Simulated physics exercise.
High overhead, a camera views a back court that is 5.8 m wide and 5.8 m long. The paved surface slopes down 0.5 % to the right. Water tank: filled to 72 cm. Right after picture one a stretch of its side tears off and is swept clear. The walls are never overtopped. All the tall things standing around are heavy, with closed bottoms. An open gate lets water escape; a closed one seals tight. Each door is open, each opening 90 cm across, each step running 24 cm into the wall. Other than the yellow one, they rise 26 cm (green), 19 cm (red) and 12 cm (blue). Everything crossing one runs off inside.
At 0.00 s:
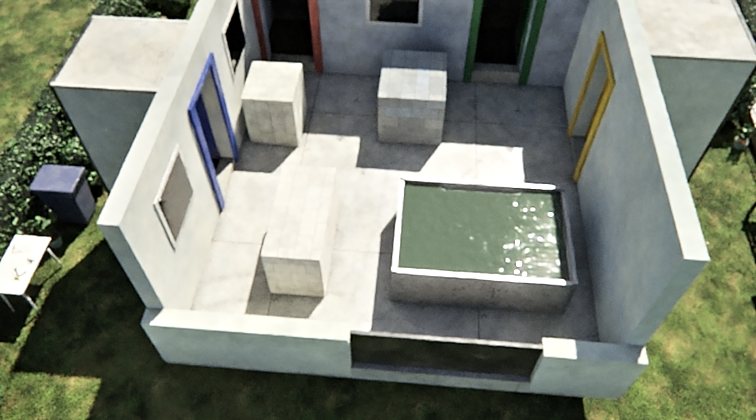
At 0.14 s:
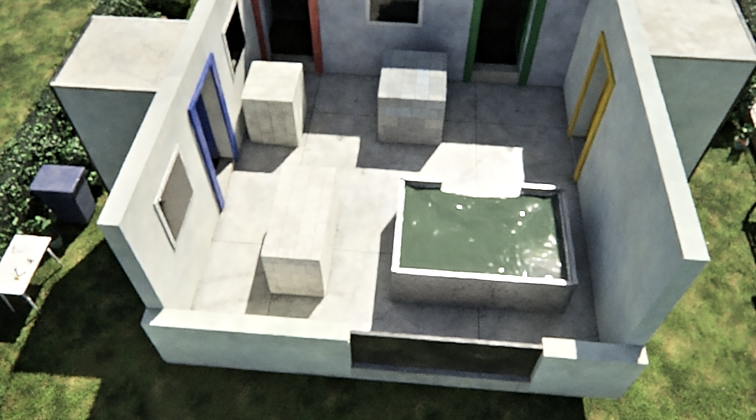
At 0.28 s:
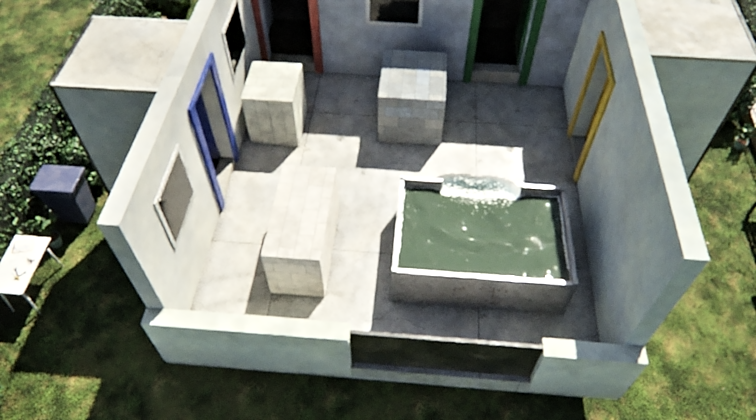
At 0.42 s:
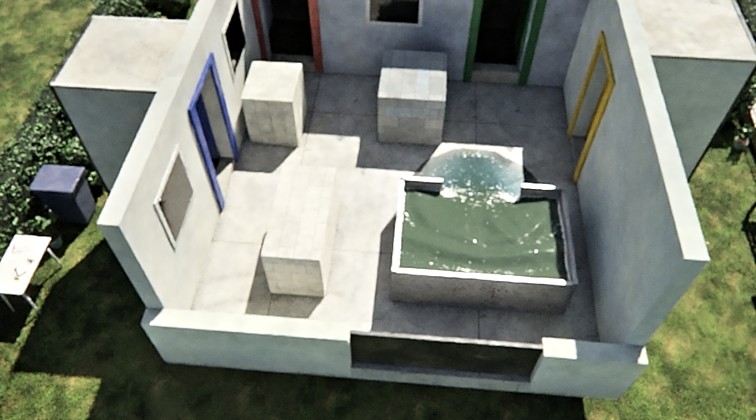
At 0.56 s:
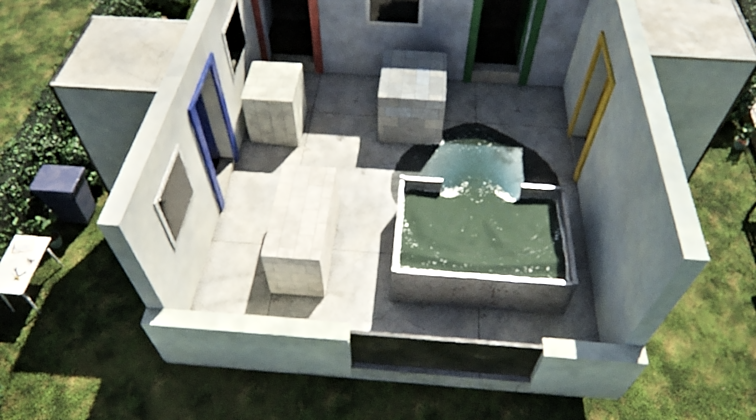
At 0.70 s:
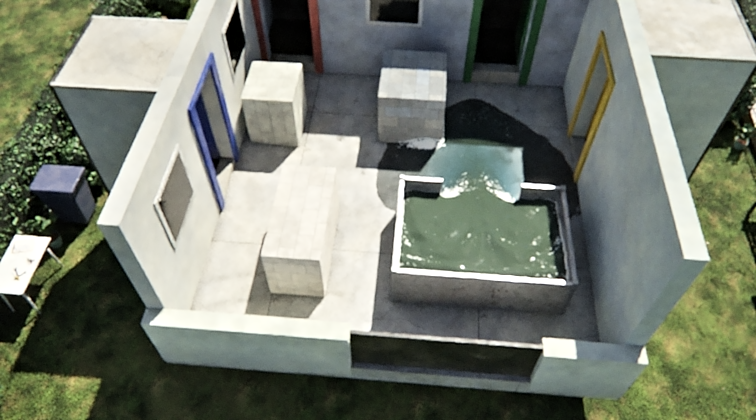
The clip opens on a high view of a walled court with pale blocks, coloured doorways and a tank of still green water. Part of the tank's far side breaks away, and water pours through the gap, spreading a dark wet patch across the paving toward the back and the yellow doorway.
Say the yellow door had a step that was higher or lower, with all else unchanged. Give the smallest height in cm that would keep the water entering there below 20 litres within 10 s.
Roughly 17 cm.
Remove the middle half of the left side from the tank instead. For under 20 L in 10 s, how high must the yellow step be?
That way, roughly 8.0 cm.
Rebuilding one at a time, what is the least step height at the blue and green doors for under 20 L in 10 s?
Roughly 8.5 cm for the blue door and roughly 29 cm for the green door.
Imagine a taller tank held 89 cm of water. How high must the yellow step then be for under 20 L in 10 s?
Roughly 21 cm high.
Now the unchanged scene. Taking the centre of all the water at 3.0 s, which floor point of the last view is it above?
The water is centred near (465, 176).
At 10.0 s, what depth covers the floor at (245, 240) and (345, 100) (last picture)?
Depths of around 7 and 7 centimetres.
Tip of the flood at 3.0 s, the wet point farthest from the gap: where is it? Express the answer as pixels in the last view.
(265, 69).
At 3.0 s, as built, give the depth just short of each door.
Centimetres: Yellow = 16, green = 25, red = 6, blue = 12.
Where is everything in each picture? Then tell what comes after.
In the first picture, still water, 72 cm deep, in the water tank at (482, 230); the yellow door at (589, 114) is dry.
In the second picture, the front is at a hidden place, 0.3 m from the gap on the far side; 0.3 m2 of floor is wet, 72 cm left at the back.
In the third picture, water pours out on the far side and has run 0.8 m, to (457, 177); about 12 cm deep outside, 72 cm at the back.
In the fourth picture, the front is at (471, 152), 1.4 m from the gap on the far side; 2.3 m2 of floor is wet, 67 cm left at the back.
In the fifth picture, the front is at (464, 127), 2.0 m from the gap on the far side; 3.9 m2 of floor is wet, 60 cm left at the back.
In the sixth picture, the front is at (468, 103), 2.7 m from the gap on the far side; 5.5 m2 of floor is wet, 62 cm left at the back; the yellow door at (589, 114), 2.2 m from the gap, is still 0.3 m from the nearest water.
After 1.4 s water covers 35 % of the floor, deepest (42 cm) near (458, 81); 12 cm at the yellow door, 0 litres in over its 7 cm step.
After 3.0 s water covers 60 % of the floor, deepest (28 cm) near (518, 138); 16 cm at the yellow door, 31 litres in over its 7 cm step.
After 10.0 s water covers 100 % of the floor, deepest (13 cm) near (603, 372); 9 cm at the yellow door, 205 litres in over its 7 cm step.
At the yellow door as built, the water arrived by 0.9 s and peaked near 19 cm at 3.8 s.
With a step of 13.5 cm, 54 litres would have come in within the 10 s; with 18.5 cm, 10 litres. So under 20 litres takes about 17 cm.
